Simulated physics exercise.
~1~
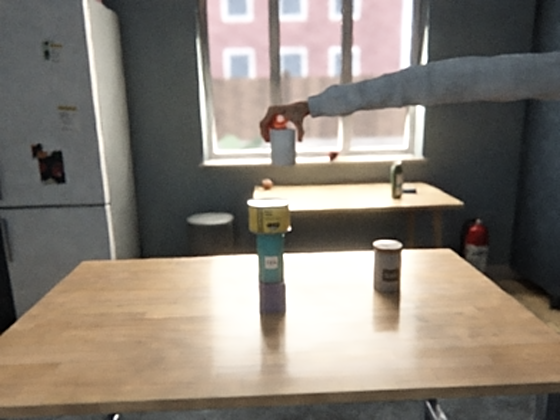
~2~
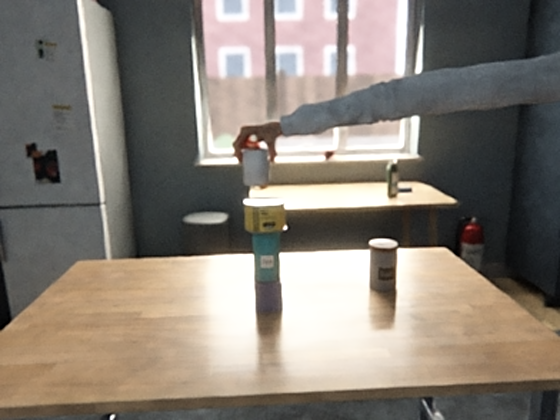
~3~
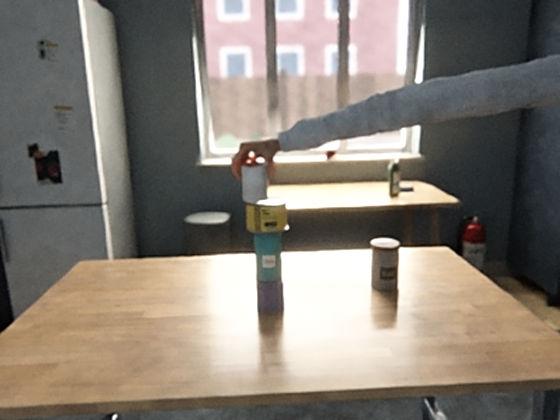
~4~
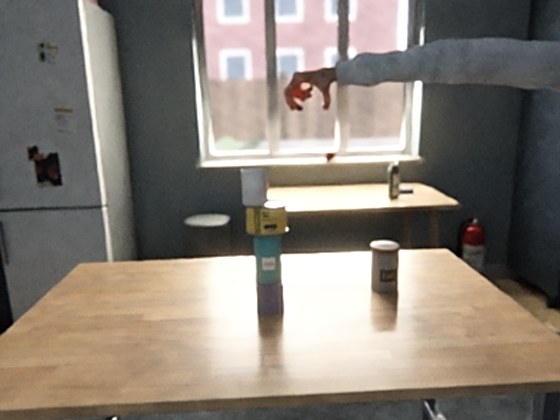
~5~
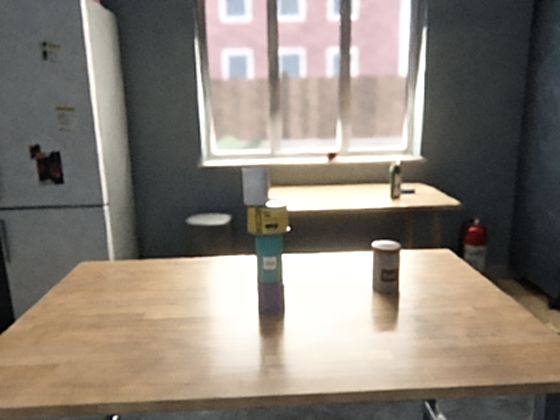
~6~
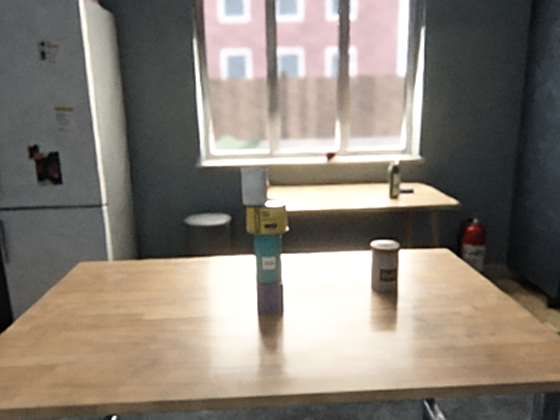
Hand lowering a white cup onto a stack of yellow, turquoise and blue containers, letting go and withdrawing, the pile staying upright.
